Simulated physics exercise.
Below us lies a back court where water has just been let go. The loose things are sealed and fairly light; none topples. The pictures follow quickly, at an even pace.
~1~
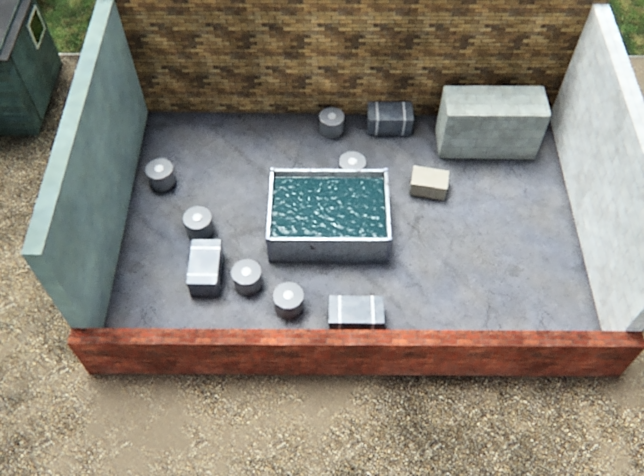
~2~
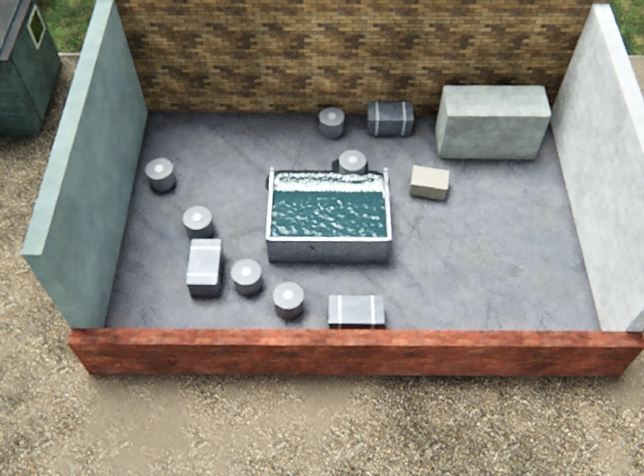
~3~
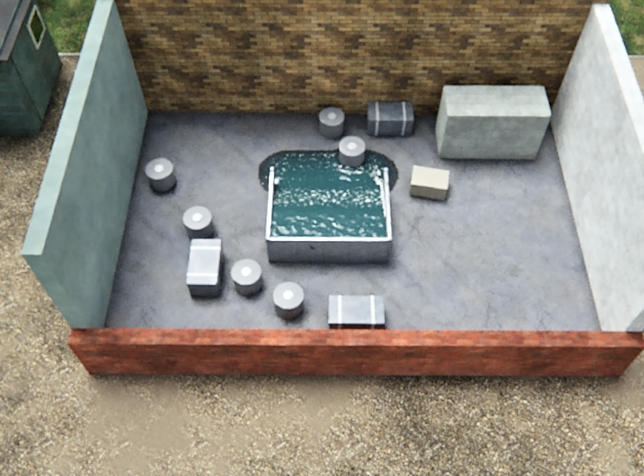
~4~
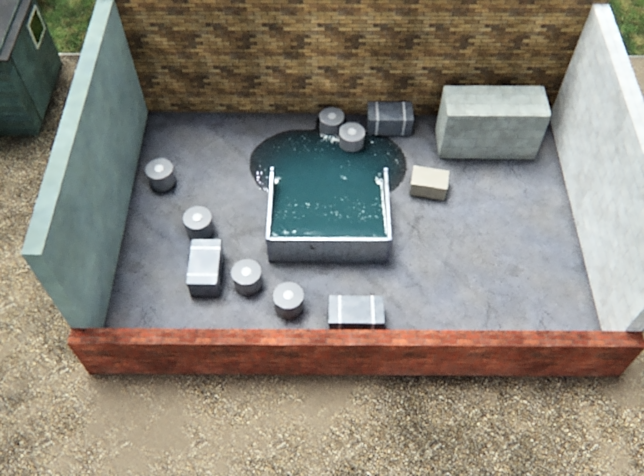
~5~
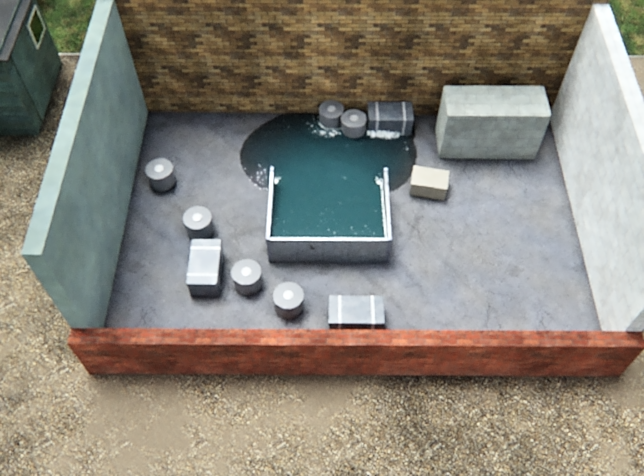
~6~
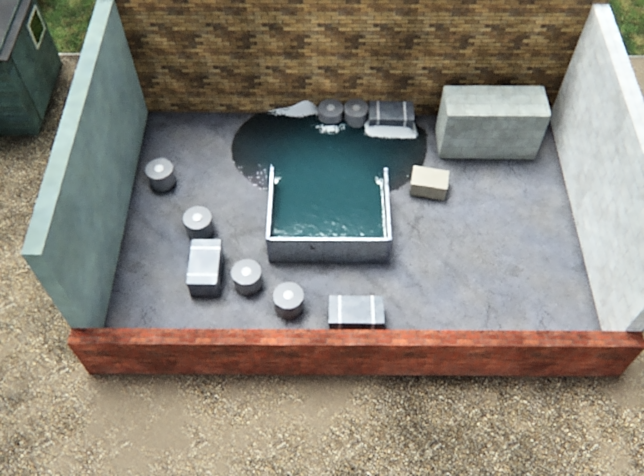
Water pours from the back of a tank and pushes a tub toward the brick wall.
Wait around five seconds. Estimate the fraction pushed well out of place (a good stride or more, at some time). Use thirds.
That comes to from one to two thirds.
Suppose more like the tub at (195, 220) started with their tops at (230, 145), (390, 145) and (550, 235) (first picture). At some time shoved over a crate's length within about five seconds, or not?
As listed: Swept aside, moved that far, pushed that far.
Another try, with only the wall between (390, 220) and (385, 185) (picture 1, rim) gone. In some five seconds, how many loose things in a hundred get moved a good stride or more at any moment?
Roughly 0 per cent.
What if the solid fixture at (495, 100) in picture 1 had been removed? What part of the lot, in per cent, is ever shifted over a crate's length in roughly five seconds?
Some 40 per cent.
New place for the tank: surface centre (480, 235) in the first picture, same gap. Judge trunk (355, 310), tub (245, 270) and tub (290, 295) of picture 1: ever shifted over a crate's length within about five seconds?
One after the other: No, less than that, less than that.
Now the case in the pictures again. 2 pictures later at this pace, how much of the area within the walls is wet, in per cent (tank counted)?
Close to 25 %.
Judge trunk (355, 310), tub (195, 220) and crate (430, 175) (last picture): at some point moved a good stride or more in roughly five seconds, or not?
In turn: No, not that far, swept aside.
A moment on, 1 of 10 are well off their spots; 2 afloat.
Next, 1 of 10 are well off their spots; 3 afloat.
Later, 4 of 10 are well off their spots; 2 afloat.
In the end, 4 of 10 are well off their spots, and 4 have been at some point; 1 afloat.
